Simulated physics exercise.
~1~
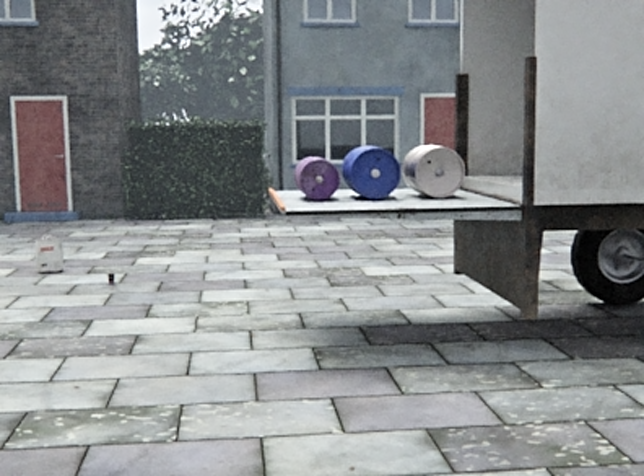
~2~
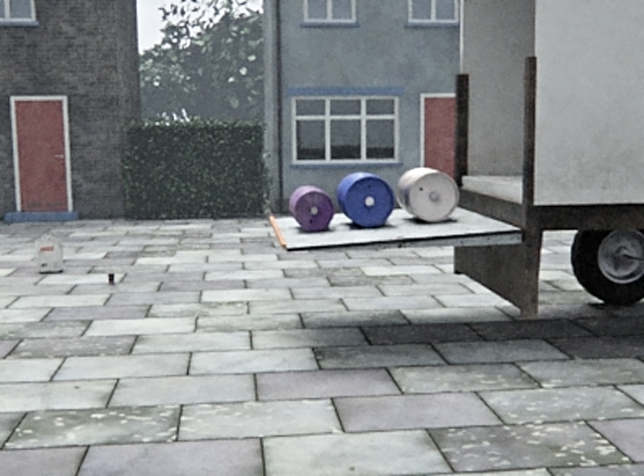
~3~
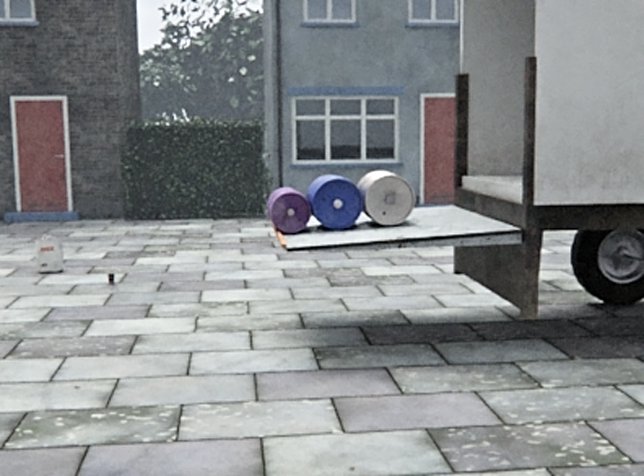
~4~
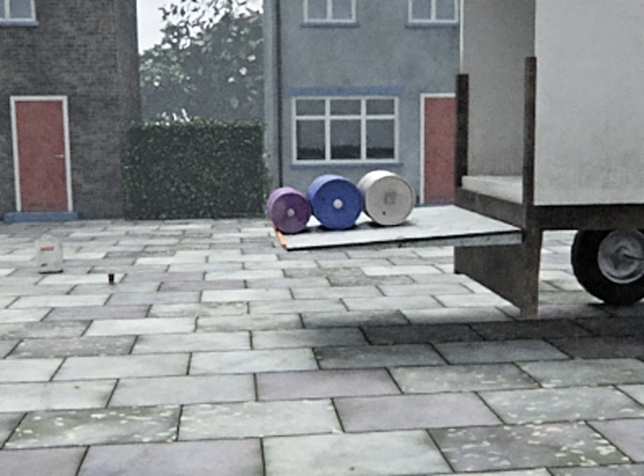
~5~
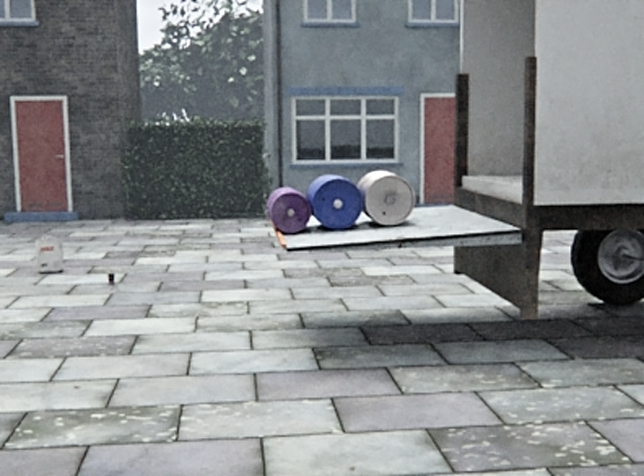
A truck's tail-lift platform, carrying a purple, a blue and a whitish keg, dropped and tipped a little towards its outer edge, and the kegs rolled left until they bunched up there, all three staying on the platform.
